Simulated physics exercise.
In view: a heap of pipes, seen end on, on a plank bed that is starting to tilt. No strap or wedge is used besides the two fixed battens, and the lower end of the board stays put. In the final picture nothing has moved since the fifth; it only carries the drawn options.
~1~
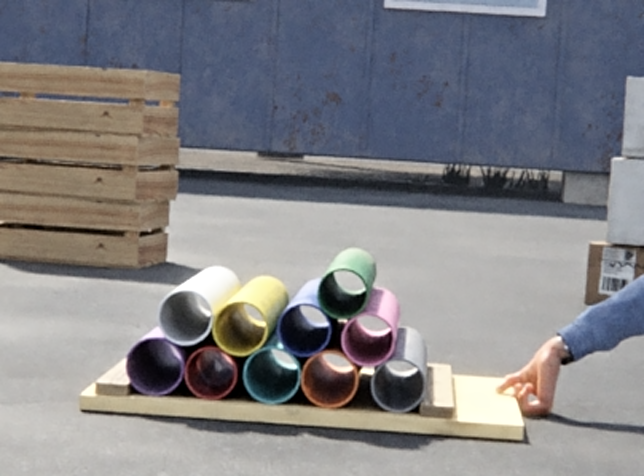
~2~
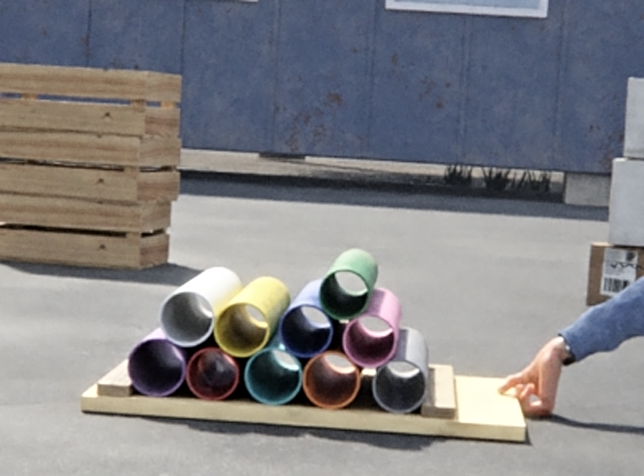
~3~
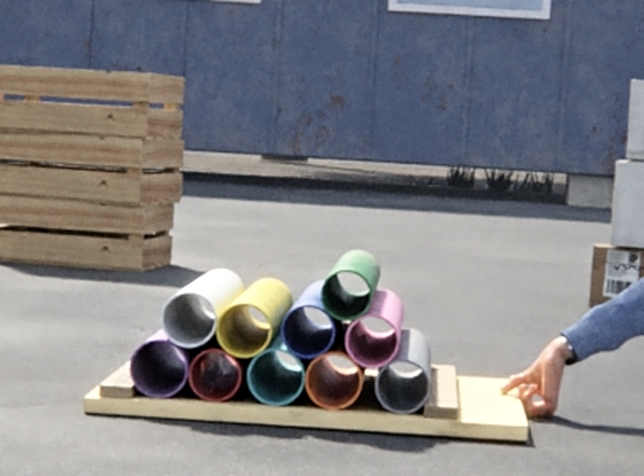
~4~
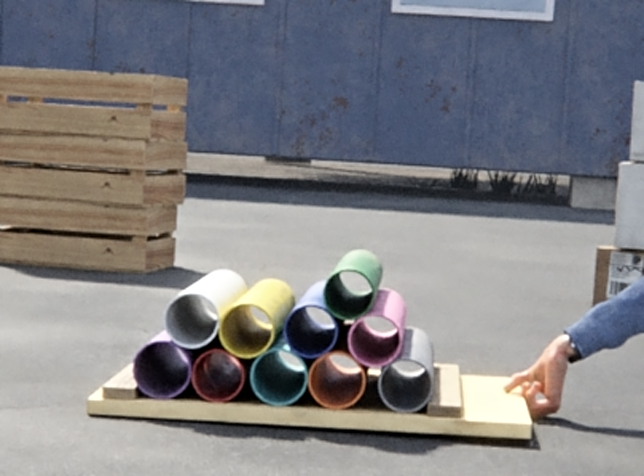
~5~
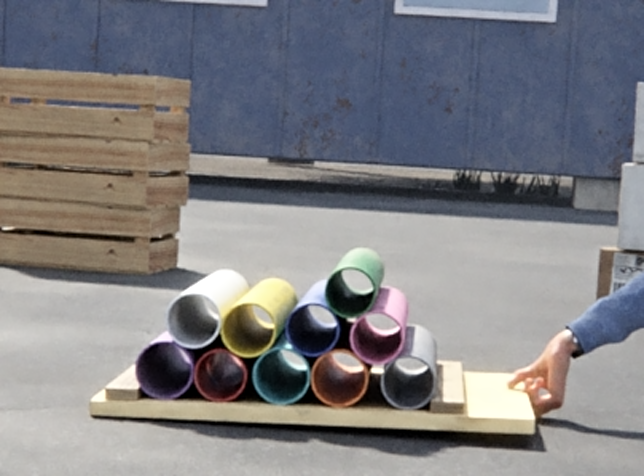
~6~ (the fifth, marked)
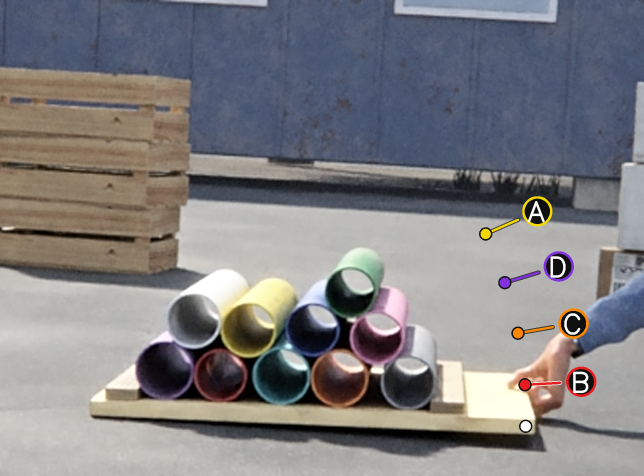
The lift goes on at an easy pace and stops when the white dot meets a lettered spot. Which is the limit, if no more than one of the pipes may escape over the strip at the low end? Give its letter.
Mark D is as high as it can go.
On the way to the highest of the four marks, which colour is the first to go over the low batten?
First is the white one.
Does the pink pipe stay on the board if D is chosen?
The pink pipe: Yes.
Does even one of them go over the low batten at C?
At C: No.
On the copy, A at (486, 234); B at (525, 385); C at (518, 333); D at (505, 283); the white dot at (525, 426).
On D. First, board at 14°.
Then, board at 21°.
Finally, board at 21°, none over the low batten.
By contrast, A ten over the low batten; B none over the low batten; C none over the low batten.
